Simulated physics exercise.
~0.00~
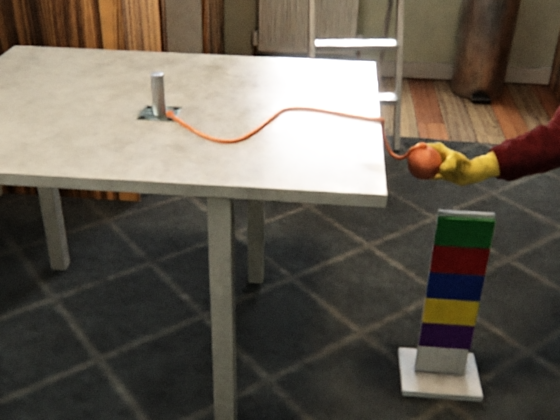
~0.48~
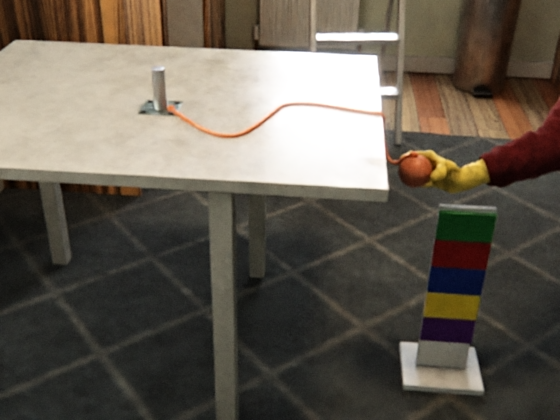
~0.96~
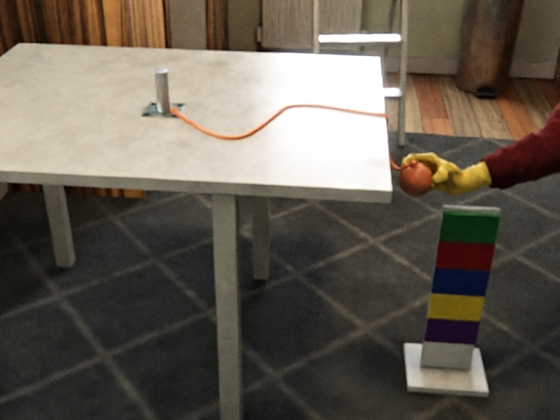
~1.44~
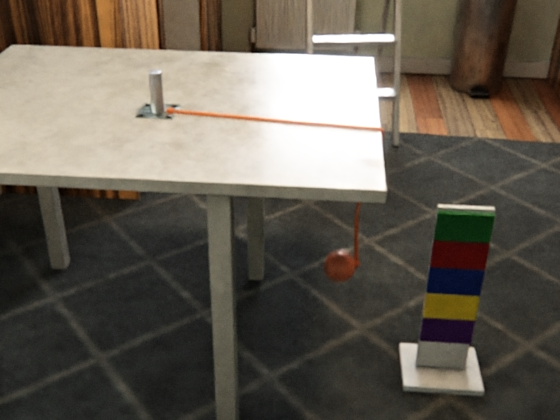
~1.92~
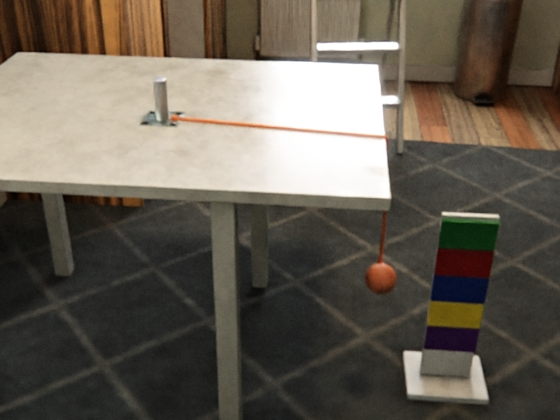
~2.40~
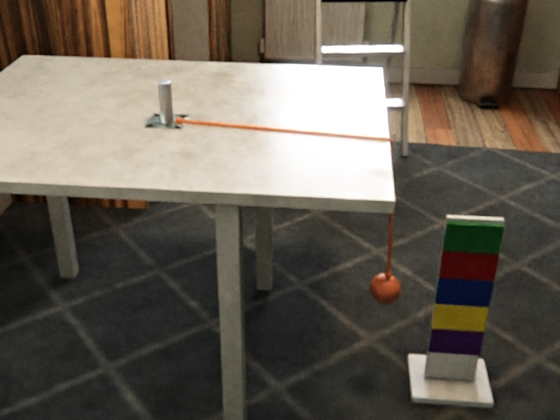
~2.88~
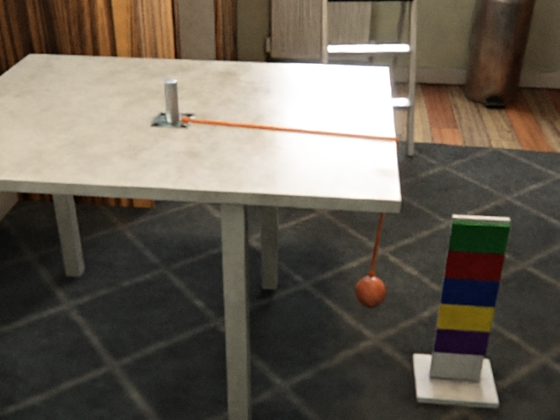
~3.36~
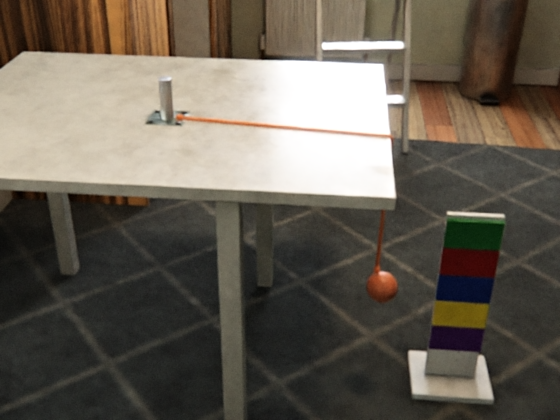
On a pale table in a room with a dark tiled floor, a gloved hand holds an orange ball corded to a post just past the edge, then lets go; it drops, swings a little and hangs level with the blue band of a coloured scale.
